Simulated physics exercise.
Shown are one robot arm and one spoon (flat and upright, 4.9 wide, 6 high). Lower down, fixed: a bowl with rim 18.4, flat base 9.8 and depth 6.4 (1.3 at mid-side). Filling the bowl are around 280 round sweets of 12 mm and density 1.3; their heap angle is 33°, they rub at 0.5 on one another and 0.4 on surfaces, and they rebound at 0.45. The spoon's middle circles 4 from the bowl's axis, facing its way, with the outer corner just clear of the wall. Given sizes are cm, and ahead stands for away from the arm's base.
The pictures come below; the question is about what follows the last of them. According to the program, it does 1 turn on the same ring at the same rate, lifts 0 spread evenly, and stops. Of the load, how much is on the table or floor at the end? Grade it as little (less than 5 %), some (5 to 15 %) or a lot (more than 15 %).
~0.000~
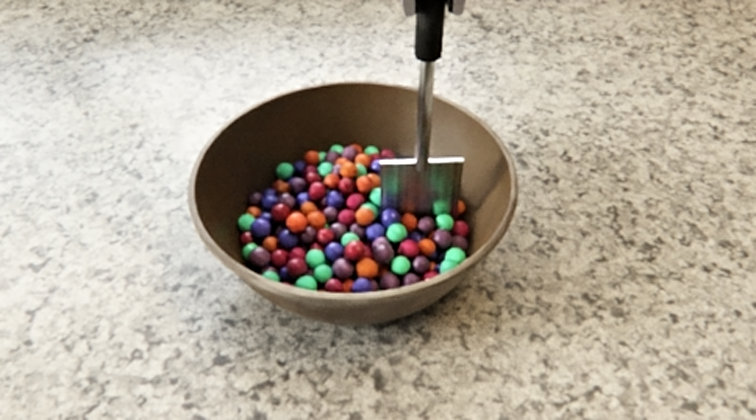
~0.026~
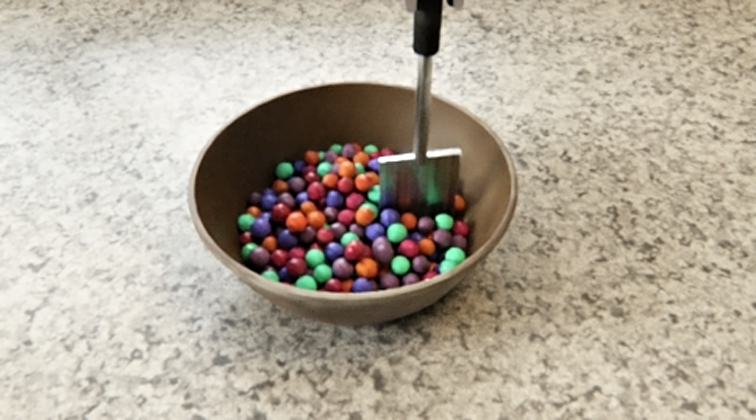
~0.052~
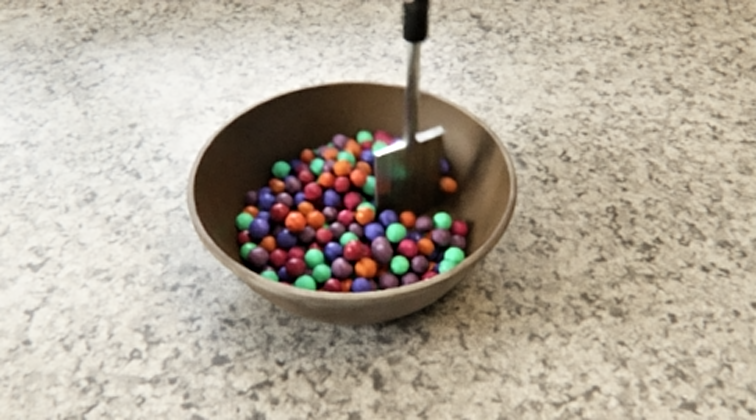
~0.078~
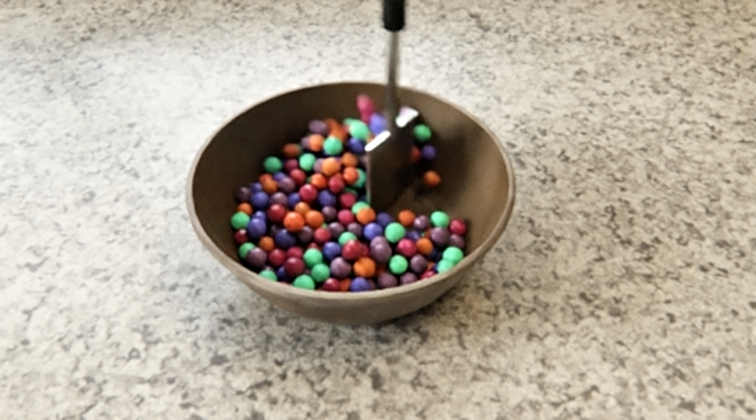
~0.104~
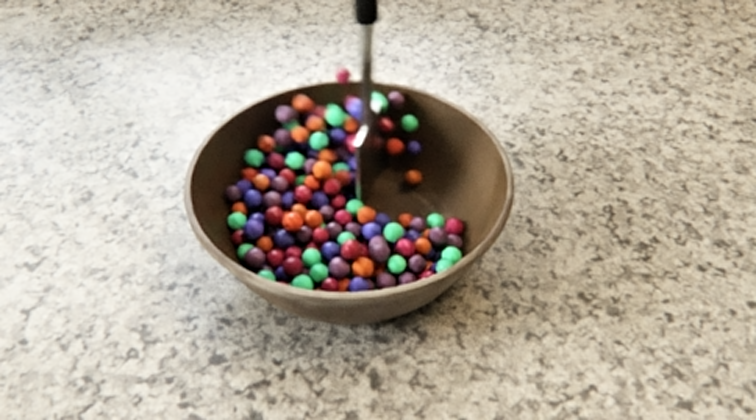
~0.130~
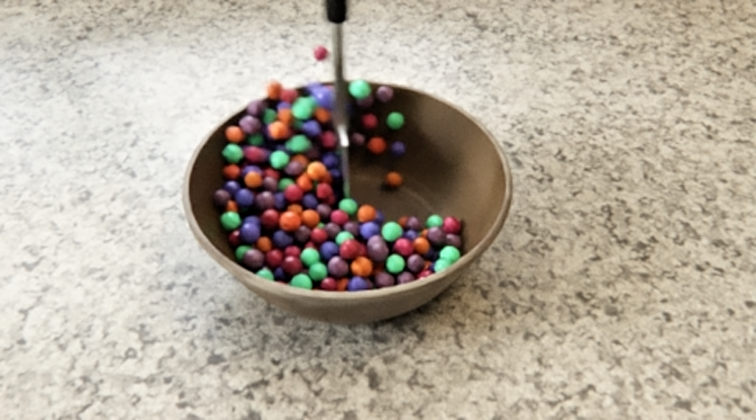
Grade: A lot, more than 15 %.
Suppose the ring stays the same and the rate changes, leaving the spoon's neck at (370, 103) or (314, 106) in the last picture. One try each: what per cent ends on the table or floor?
Well, about 10 percent the first time and about 35 percent the second.
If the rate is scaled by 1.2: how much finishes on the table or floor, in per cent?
I'd say about 35 %.
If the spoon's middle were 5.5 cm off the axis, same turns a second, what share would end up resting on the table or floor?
It would be close to 5 per cent then.
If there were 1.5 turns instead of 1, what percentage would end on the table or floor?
Roughly 30 per cent.
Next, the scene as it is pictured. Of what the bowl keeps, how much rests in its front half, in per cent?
35 %.
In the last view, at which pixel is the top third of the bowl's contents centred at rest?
Near (388, 161).
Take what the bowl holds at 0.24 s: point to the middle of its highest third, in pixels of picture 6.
The upper third is centred close to (248, 226).
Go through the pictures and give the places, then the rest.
The spoon neck at (423, 141), 0° round; upper third of the load around (349, 216), from x 245 to 460, top at y 155; 277 in the bowl, in the first frame.
The spoon neck at (421, 135), 7° round; upper third of the load around (350, 213), from x 245 to 460, top at y 150, in the second frame.
The spoon neck at (411, 121), 28° round; upper third of the load around (353, 193), from x 245 to 460, top at y 140, in the third frame.
The spoon neck at (392, 109), 50° round; upper third of the load around (340, 168), from x 240 to 455, top at y 105, in the fourth frame.
The spoon neck at (367, 102), 73° round; upper third of the load around (321, 160), from x 235 to 455, top at y 75, in the fifth frame.
The spoon neck at (340, 101), 95° round; upper third of the load around (295, 154), from x 220 to 450, top at y 55; 276 in the bowl, 1 in flight or on the tool, in the sixth frame.
After 0.24 s, 194° round, highest piece 9 above the table; 264 in the bowl, 1 on the table or floor, 12 in flight or on the tool.
After 0.36 s, 293° round, highest piece 10 above the table; 235 in the bowl, 22 on the table or floor, 20 in flight or on the tool.
After 0.62 s, 0° round, highest piece 6 above the table; 214 in the bowl, 63 on the table or floor.
After 1.32 s, 0° round, highest piece 6 above the table; 214 in the bowl, 63 on the table or floor.
In the end, 214 in the bowl, 63 on the table or floor. That is 23 % on the table or floor.
